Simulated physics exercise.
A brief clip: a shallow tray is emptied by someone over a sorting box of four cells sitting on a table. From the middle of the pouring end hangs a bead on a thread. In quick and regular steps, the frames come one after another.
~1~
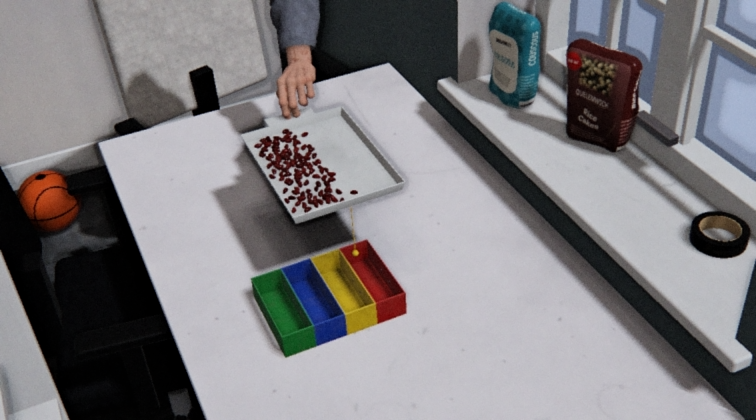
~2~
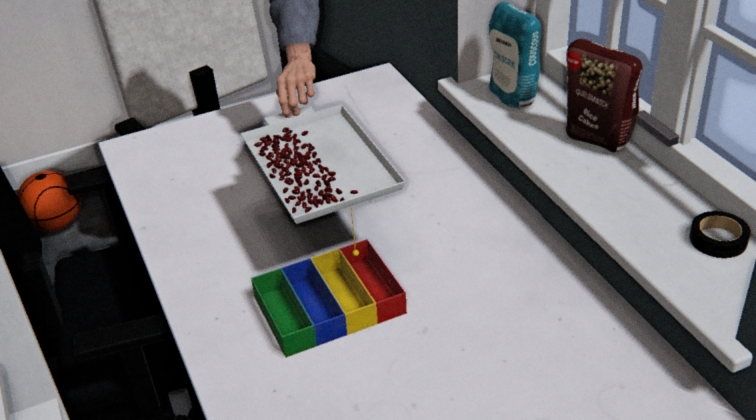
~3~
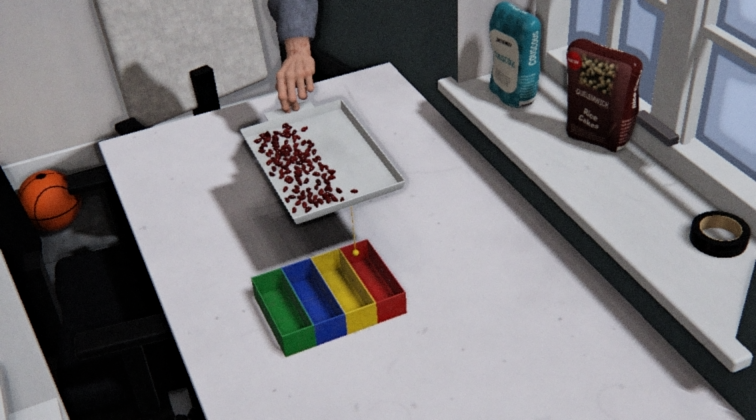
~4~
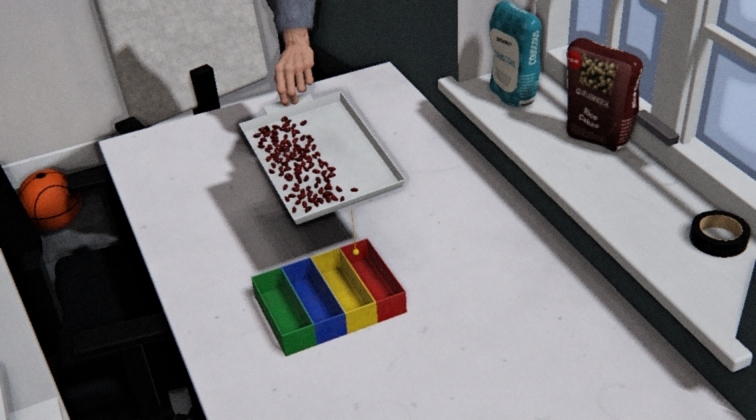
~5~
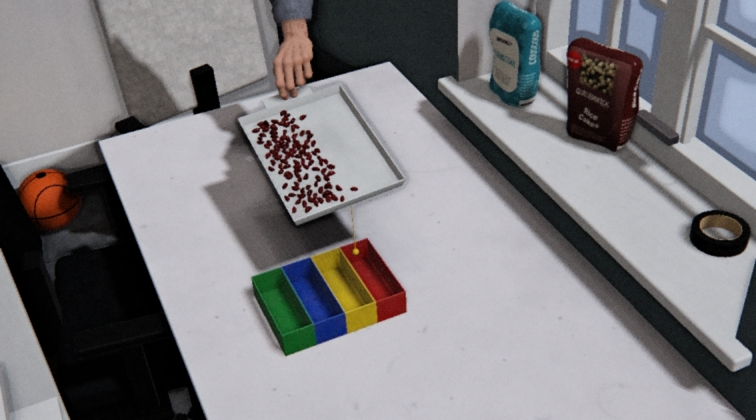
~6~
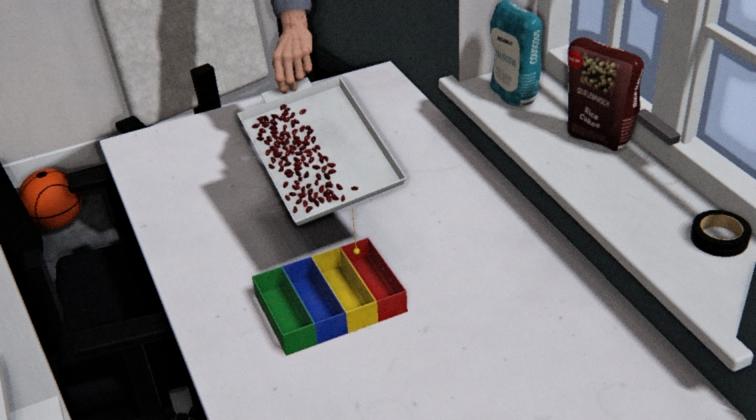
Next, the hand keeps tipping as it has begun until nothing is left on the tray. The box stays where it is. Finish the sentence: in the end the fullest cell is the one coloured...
In the end the fullest cell is the one coloured blue.
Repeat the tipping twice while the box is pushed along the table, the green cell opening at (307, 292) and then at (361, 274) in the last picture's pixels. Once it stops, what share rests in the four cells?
First case 100 in a hundred, second case 10 in a hundred.
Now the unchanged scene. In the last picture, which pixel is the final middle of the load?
Somewhere around (318, 305) in the last picture.
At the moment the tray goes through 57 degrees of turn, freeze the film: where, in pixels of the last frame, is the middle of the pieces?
Roughly (303, 186).
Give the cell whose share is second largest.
Second place belongs to the yellow one.
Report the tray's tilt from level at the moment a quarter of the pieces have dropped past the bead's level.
At about 85°.
Soon after the last picture, tray tipped steeply; nearly all on the tray; a stray few falling or outside the box.
A little later, tray tipped right over; about a quarter on the tray; about a third in the blue cell; a small part in the yellow cell; a small part in the green cell; about a quarter falling or outside the box.
Later still, tray tipped past a quarter turn; about two thirds in the blue cell; about a quarter in the yellow cell; a small part in the green cell; a stray few in the red cell; a stray few falling or outside the box.
At rest, tray tipped past a quarter turn; about two thirds in the blue cell; about a quarter in the yellow cell; a small part in the green cell; a stray few in the red cell; a stray few outside the box.
